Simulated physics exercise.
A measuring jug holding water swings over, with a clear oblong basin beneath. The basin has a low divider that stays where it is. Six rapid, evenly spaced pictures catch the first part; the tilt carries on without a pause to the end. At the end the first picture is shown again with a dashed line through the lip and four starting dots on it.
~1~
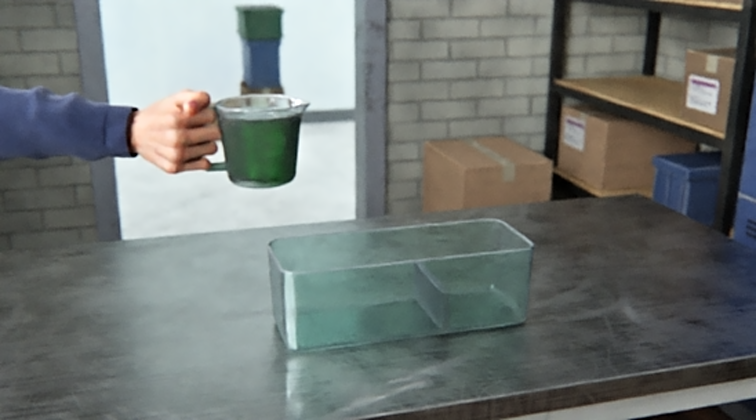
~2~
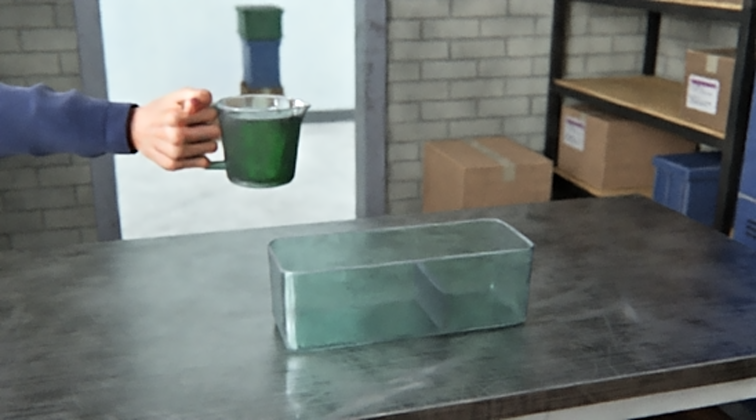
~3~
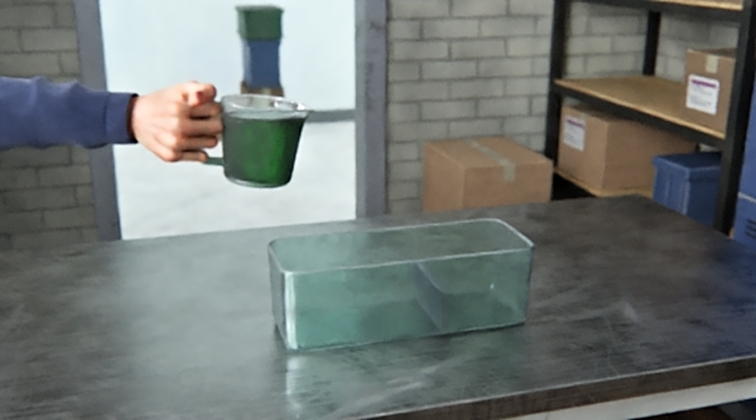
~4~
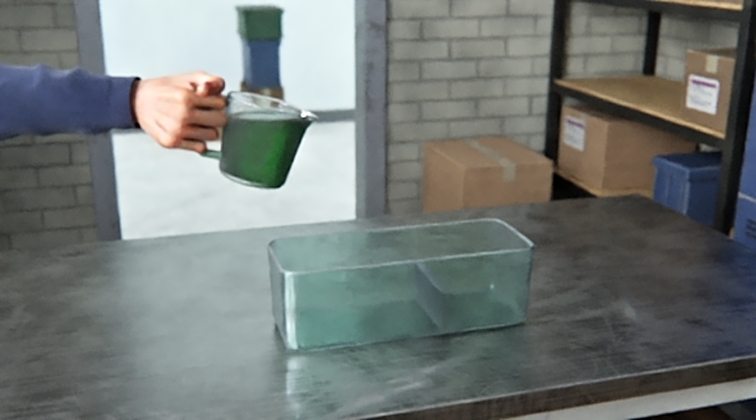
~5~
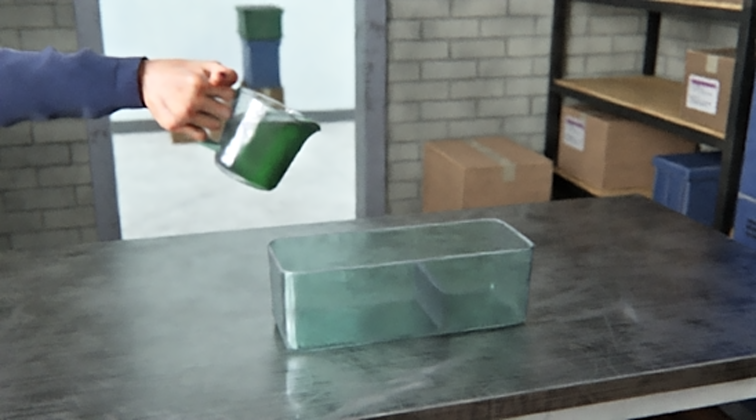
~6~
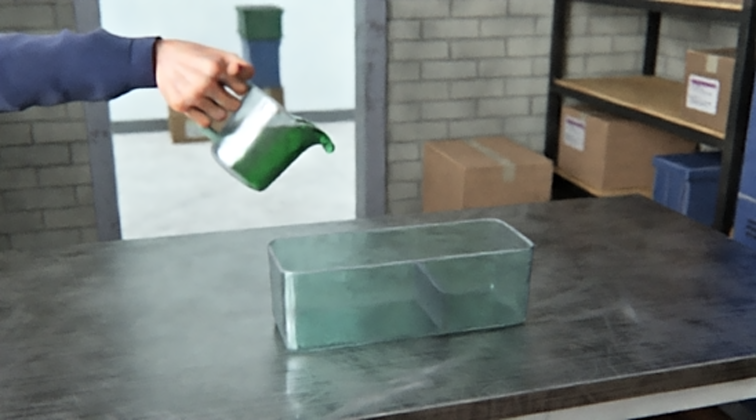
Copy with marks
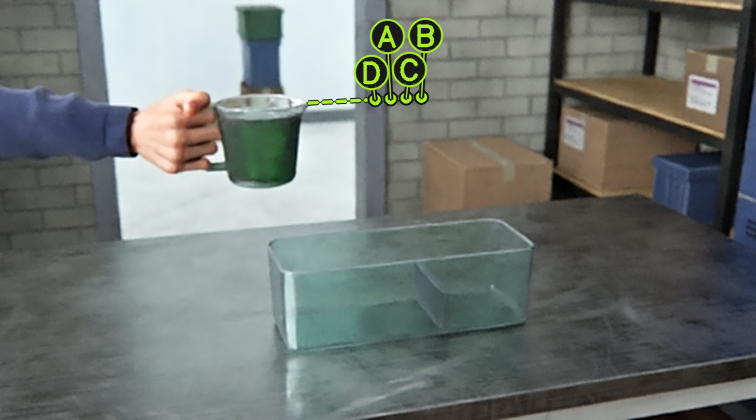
A hand held a glass jug of green liquid above a clear oblong basin on a dark table, then tilted it steadily to the right until some liquid came over the lip.
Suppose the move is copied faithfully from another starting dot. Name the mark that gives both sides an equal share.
Spot A does it best.
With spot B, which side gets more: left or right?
The right side.
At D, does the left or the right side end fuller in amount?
The left side.
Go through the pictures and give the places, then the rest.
The first frame shows upright, lip at (309, 103); basin from (285, 351) to (525, 319); top of the wall at (431, 276); nothing has left yet.
The second frame shows upright, lip at (310, 104); nothing has left yet.
The third frame shows tipped about 7°, lip at (313, 109); nothing has left yet.
The fourth frame shows tipped about 16°, lip at (317, 117); nothing has left yet.
The fifth frame shows tipped about 28°, lip at (320, 129); nothing has left yet.
The sixth frame shows tipped about 41°, lip at (321, 142); water is over the lip, down to (329, 150).
In lime, A at (390, 98); B at (421, 97); C at (406, 98); D at (375, 99).
With A, about 52 % ends left of the wall and 47 % right of it.
With B, about 5 % ends left of the wall and 93 % right of it.
With C, about 20 % ends left of the wall and 79 % right of it.
With D, about 80 % ends left of the wall and 15 % right of it; 4 % is lost outside.
